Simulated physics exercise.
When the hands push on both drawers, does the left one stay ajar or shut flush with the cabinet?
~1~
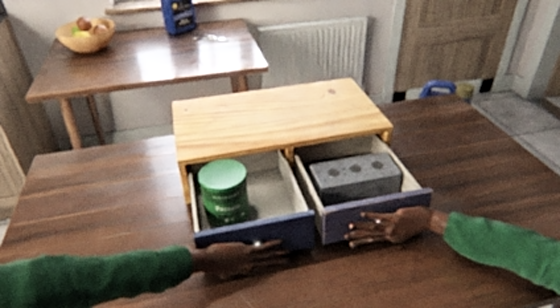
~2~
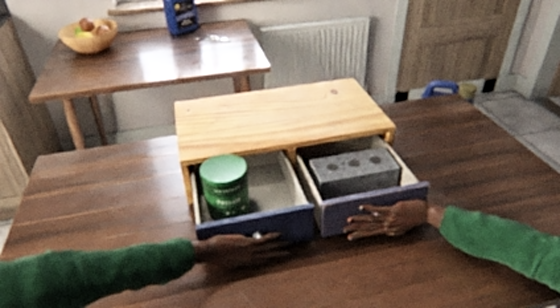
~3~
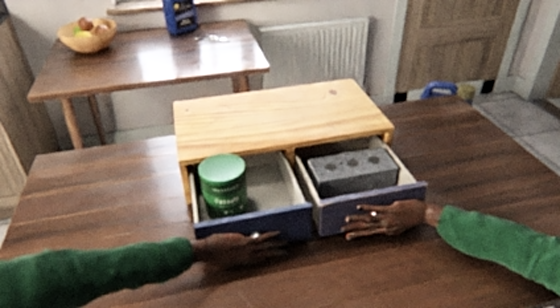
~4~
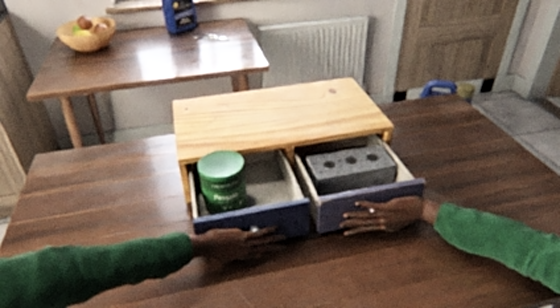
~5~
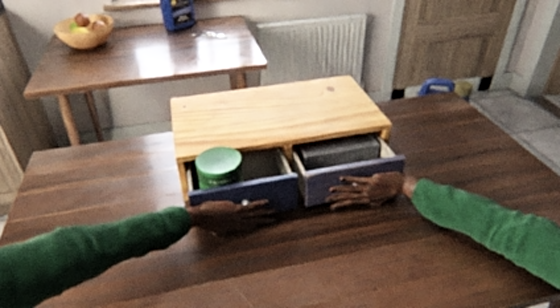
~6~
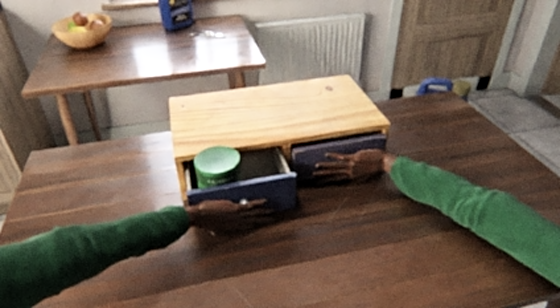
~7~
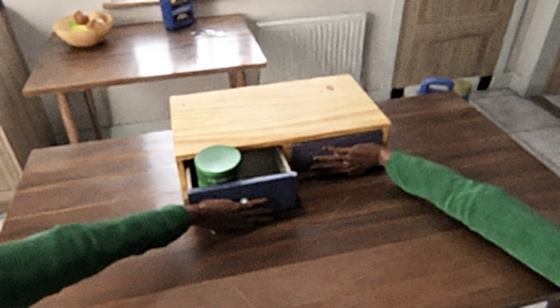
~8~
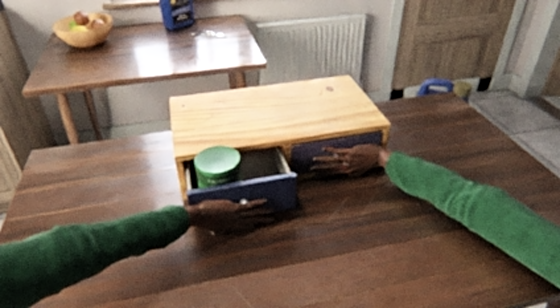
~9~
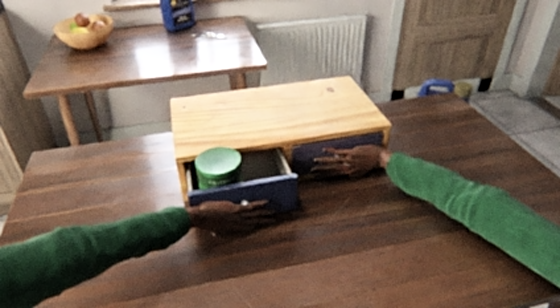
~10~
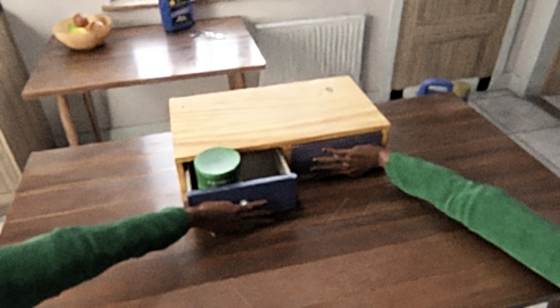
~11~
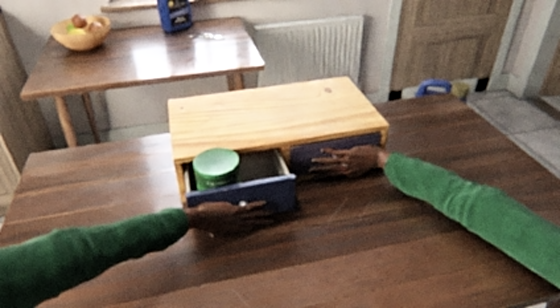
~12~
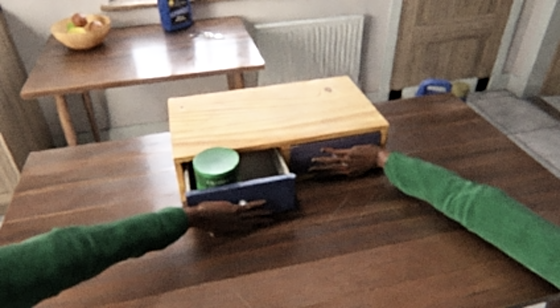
The left drawer moves in a little and stays ajar, with the green tub still showing. The right drawer, holding the grey brick, shuts flush.
